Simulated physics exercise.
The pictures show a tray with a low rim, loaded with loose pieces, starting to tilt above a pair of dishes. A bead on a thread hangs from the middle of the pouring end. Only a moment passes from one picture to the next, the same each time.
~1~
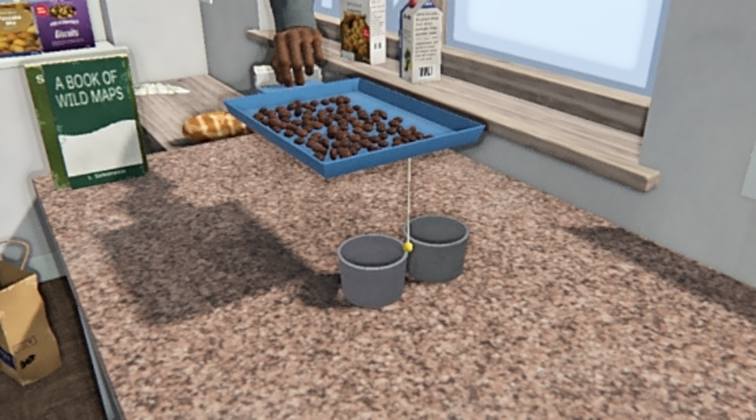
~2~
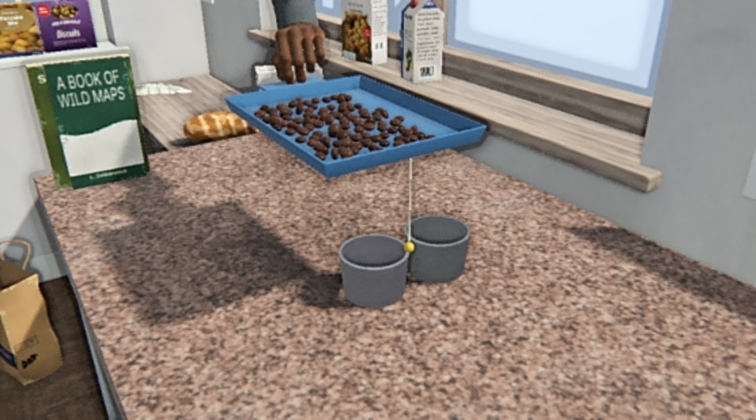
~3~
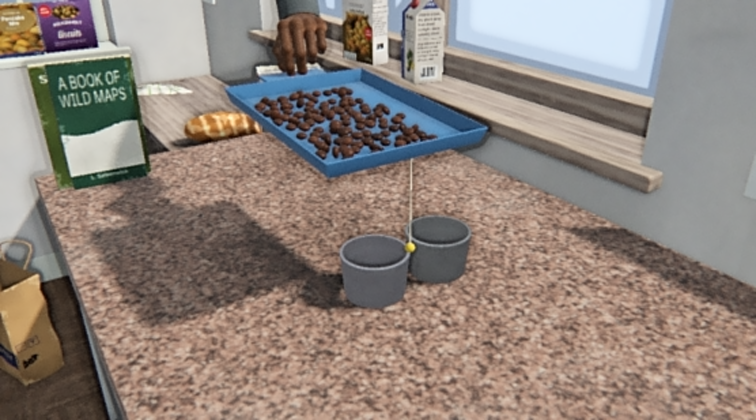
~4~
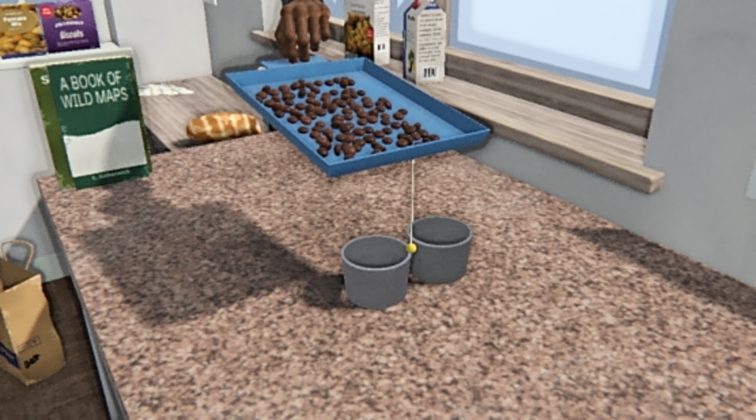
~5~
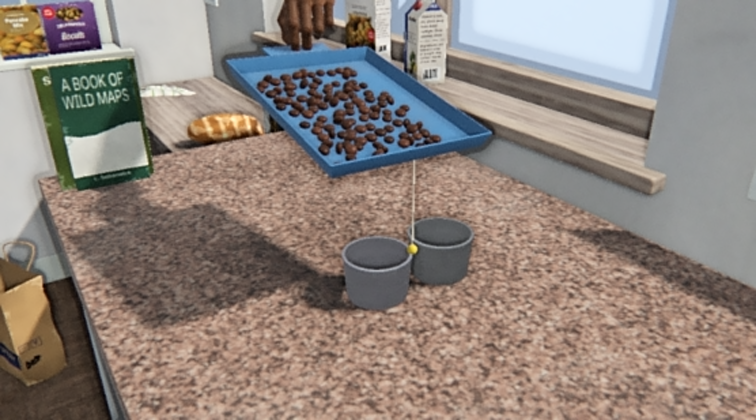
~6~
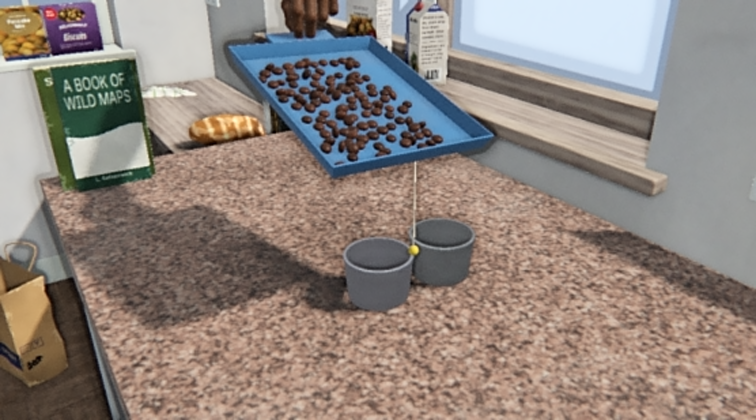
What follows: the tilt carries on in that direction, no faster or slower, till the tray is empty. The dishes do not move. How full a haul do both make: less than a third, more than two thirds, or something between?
They take under a third between them.
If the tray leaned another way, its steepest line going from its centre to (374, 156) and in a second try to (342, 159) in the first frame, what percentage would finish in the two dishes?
In turn 0 and 0 in a hundred.
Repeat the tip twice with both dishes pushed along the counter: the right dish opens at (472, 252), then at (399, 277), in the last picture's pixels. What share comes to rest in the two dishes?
About 50 and 10 per cent.
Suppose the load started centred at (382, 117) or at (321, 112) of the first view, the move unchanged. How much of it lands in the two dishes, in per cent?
First some 0, then 0 per cent.
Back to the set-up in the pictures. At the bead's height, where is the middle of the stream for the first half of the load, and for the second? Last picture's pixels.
The first part at (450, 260); the rest at (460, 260).
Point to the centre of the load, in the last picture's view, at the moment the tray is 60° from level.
Around (421, 141).
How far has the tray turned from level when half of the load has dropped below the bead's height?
Roughly 100°.
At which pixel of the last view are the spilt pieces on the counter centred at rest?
Near (464, 318).
Soon after the last picture, tray tipped steeply; nearly all on the tray; a small part in the air.
A little later, tray tipped right over; a small part on the tray; about two thirds outside both; about a quarter in the air.
Later still, tray tipped past a quarter turn; all outside both.
At rest, tray tipped past a quarter turn; none in the left dish; none in the right dish; all outside both.
